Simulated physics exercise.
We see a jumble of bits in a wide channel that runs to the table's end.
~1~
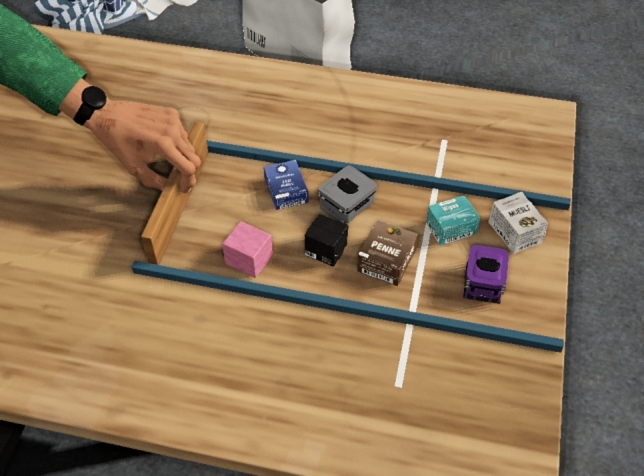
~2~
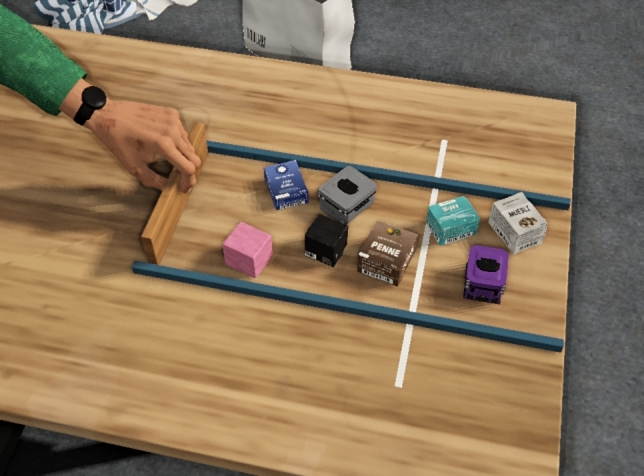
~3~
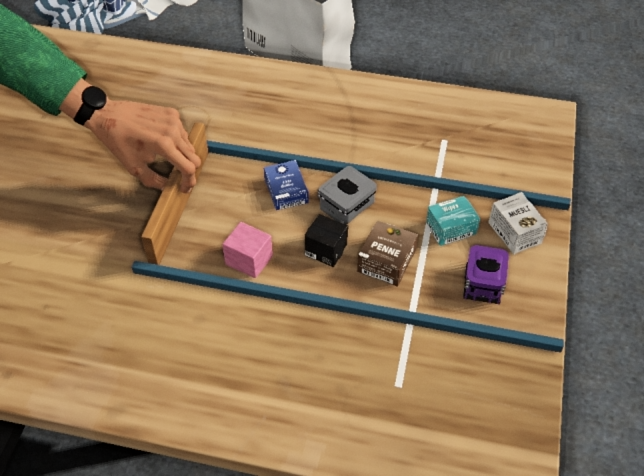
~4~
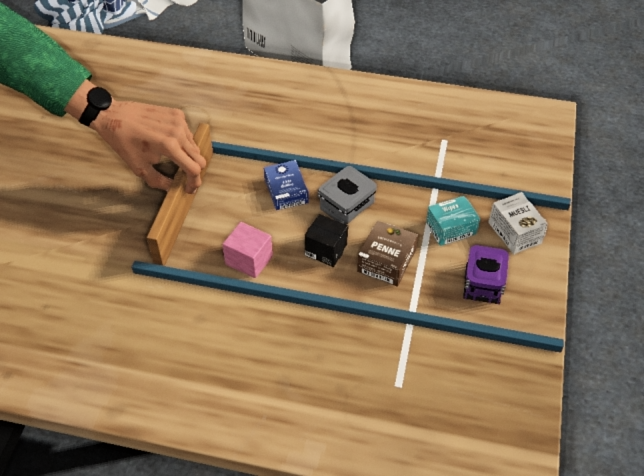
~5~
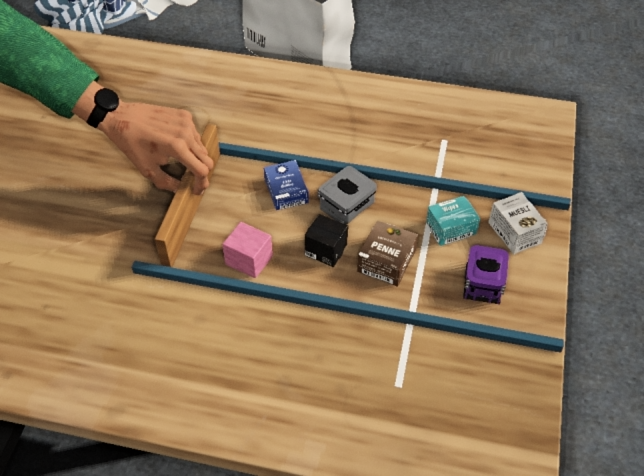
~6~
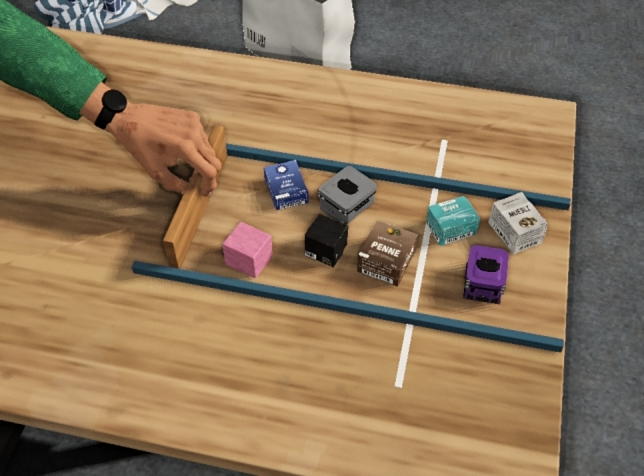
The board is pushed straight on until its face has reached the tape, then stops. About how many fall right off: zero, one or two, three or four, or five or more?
The number that fall off is zero.
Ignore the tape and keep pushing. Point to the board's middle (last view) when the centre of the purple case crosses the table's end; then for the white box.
At (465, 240) for the purple case; at (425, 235) for the white box.
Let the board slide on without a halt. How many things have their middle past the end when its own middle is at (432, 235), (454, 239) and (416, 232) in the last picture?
Place by place, 1, 1 and 0.
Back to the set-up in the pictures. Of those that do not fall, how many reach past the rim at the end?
That would be 1.
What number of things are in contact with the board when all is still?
3 of them.
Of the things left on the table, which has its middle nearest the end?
The white box ends nearest.
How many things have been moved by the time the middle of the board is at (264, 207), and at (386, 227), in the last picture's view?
At the one place 2, at the other 8.
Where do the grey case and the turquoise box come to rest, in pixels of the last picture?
The grey case stops around (487, 212); the turquoise box around (532, 236).
Soon after, none off yet; white box at rest near (518, 223); purple case at rest near (486, 274); turquoise box at rest near (452, 221).
In the end, the number that fall off is zero.
